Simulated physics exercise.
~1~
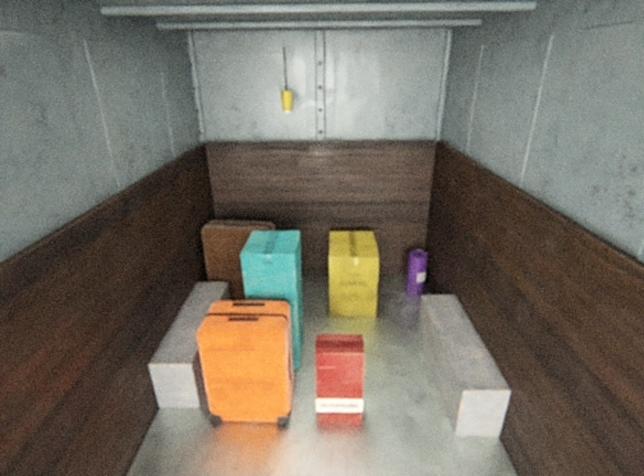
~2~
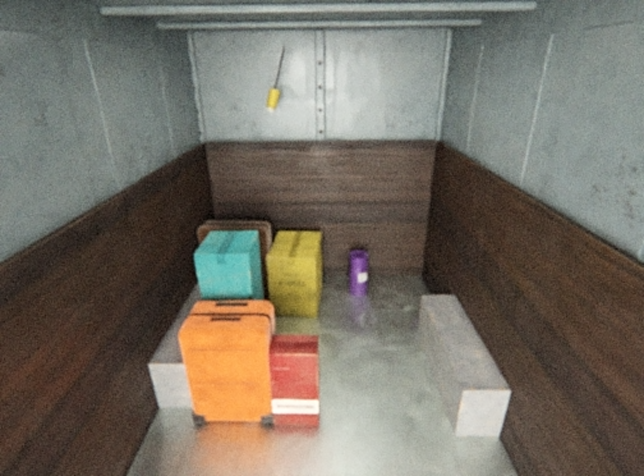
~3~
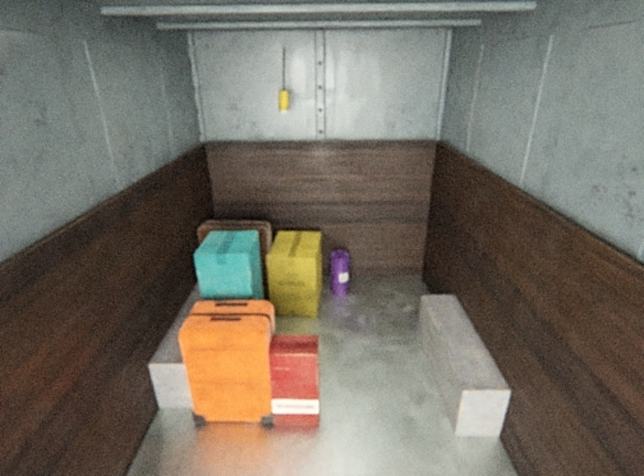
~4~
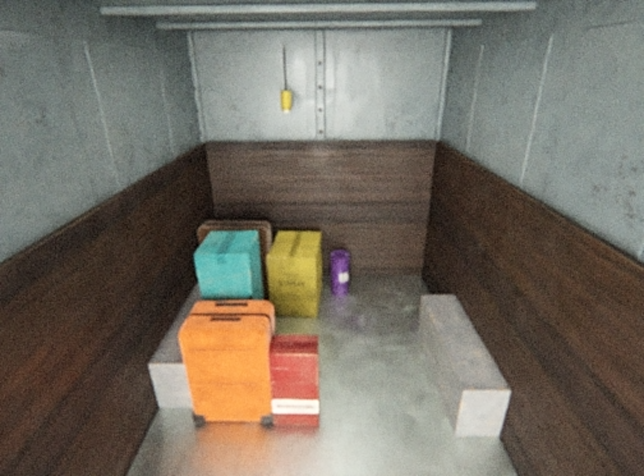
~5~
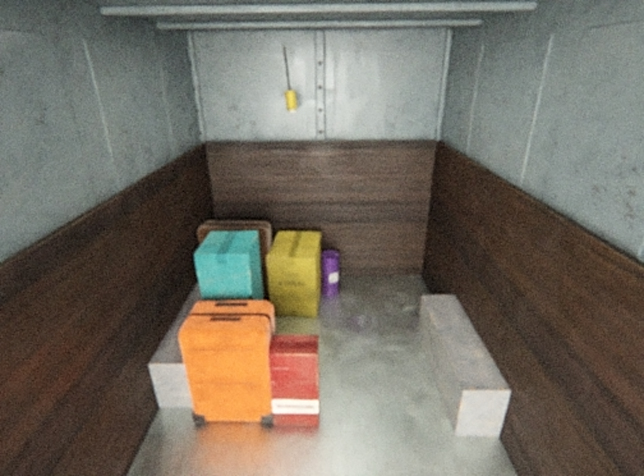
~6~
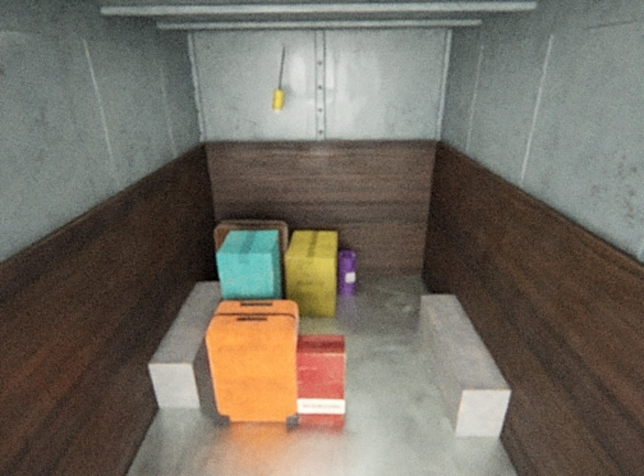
At first, an orange case, a red box, a turquoise box, a yellow box, a purple canister and a brown case stand apart in the load bay of a van, while a small yellow object hangs at the front. Then the load slides left, bunching the boxes and cases together, and the hanging object tilts. The canister slides a little further left while the rest stay put. After a brief still spell, it shifts left again, close beside the yellow box. Finally, everything slides slightly back to the right, ending upright, with the yellow box and canister clearly left of where they began.
